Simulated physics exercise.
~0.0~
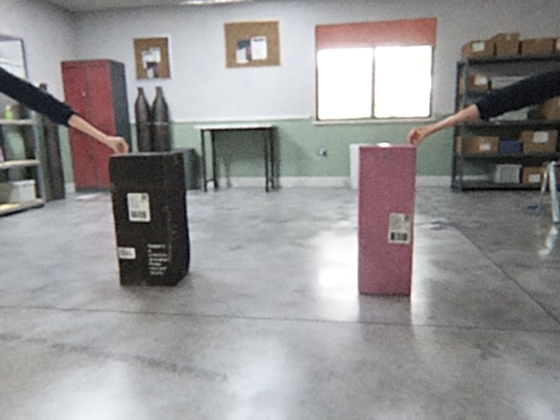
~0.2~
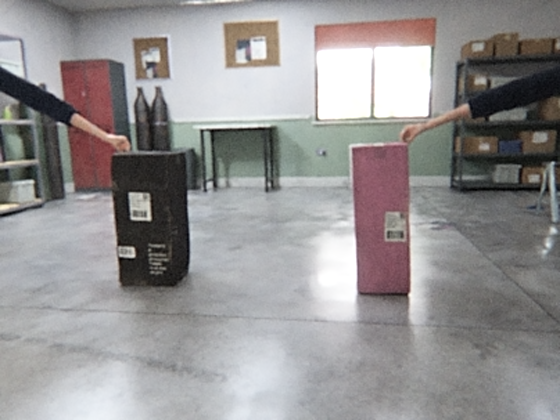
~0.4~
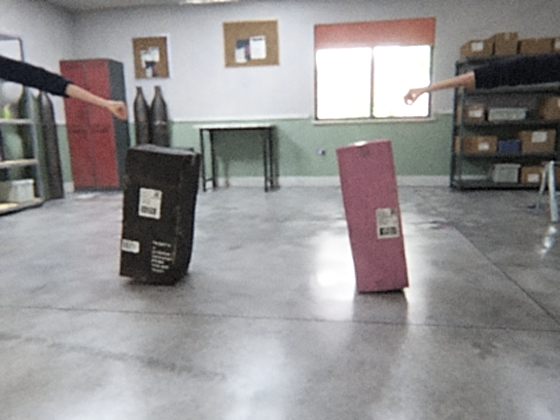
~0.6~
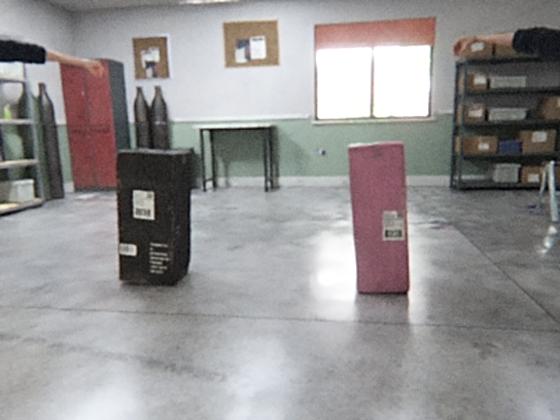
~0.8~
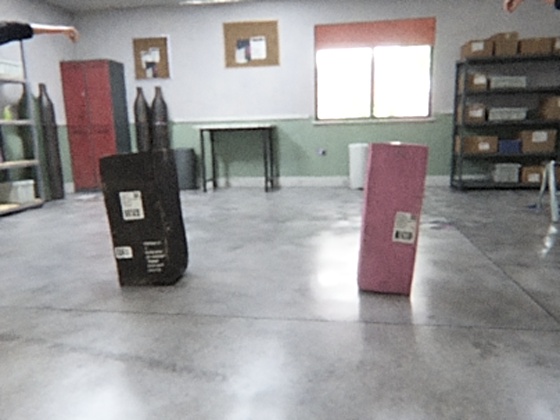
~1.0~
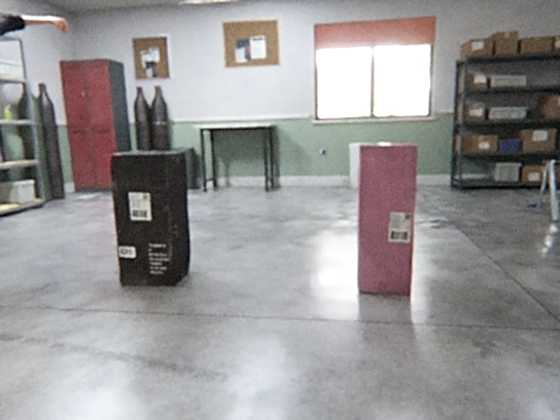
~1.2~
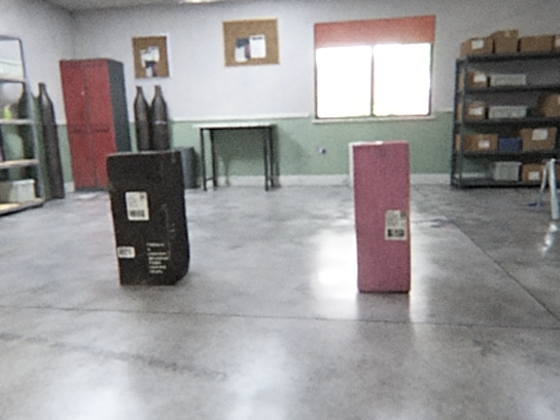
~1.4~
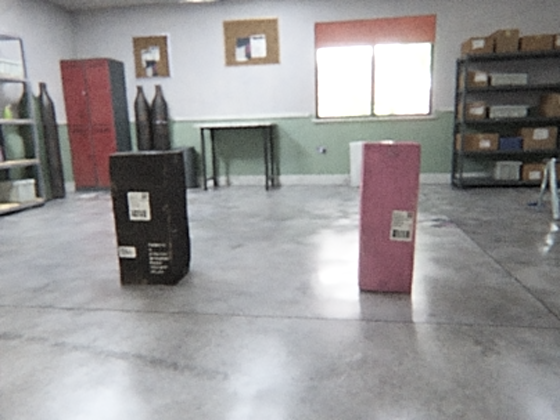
The clip shows two hands touching the tops of a tall black parcel and a tall pink parcel on a shiny floor, then letting go and drawing away as both parcels tilt, rock from side to side and end up standing upright.
